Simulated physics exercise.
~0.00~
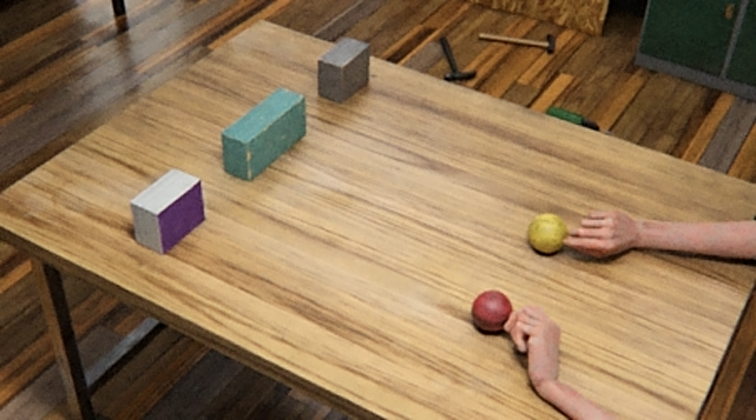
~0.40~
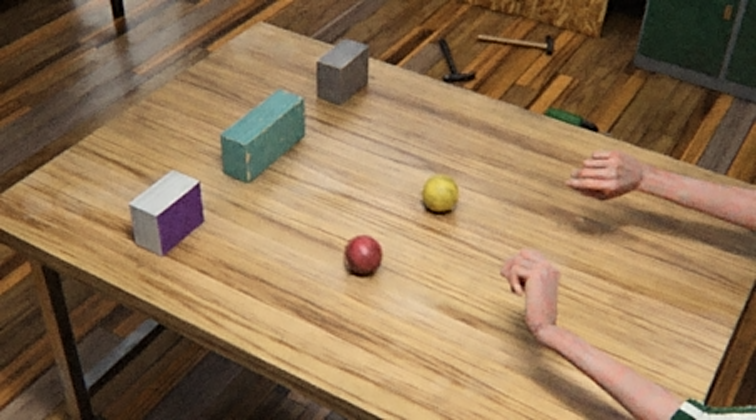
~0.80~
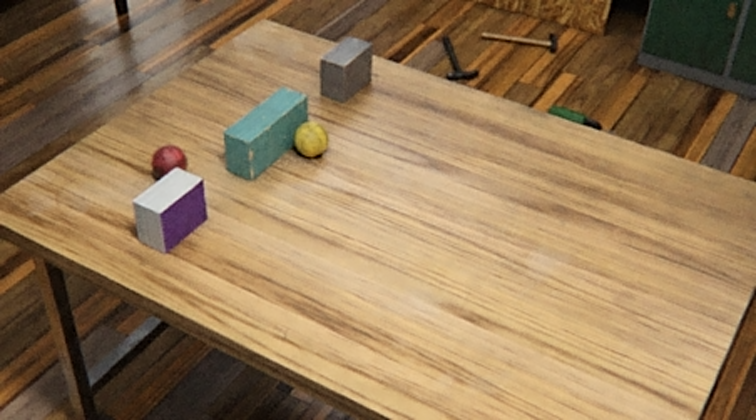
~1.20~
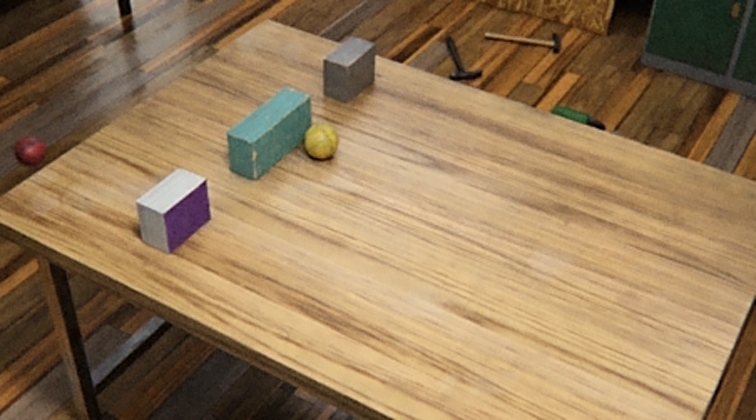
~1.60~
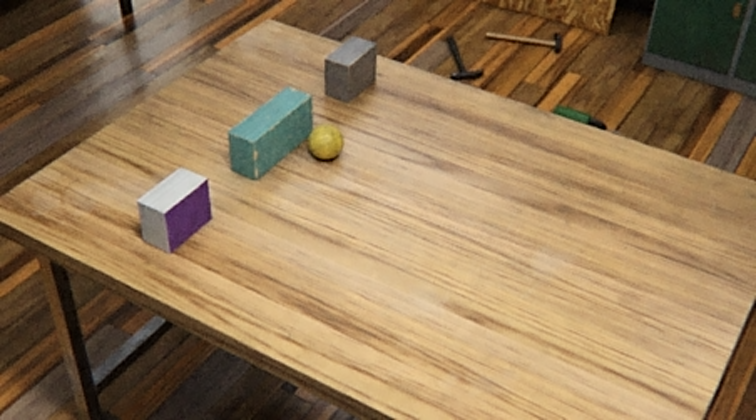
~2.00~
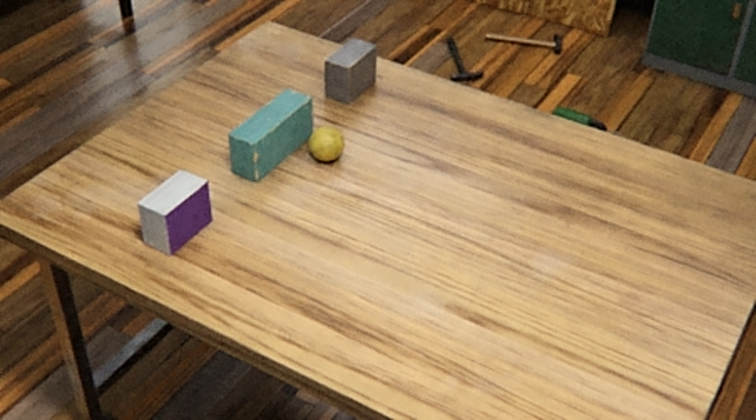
At first, two hands rest beside a yellow ball and a red ball on a wooden table, facing a spaced row of purple and white, turquoise, and grey blocks. The hands let go and draw back as both balls roll left toward the row. The red ball slips through the gap between the purple and turquoise blocks, while the yellow ball reaches the turquoise block and is stopped by it. The red ball carries on left past the table's edge and out of view. The yellow ball comes back slightly and settles beside the turquoise block, with all three blocks still in place.
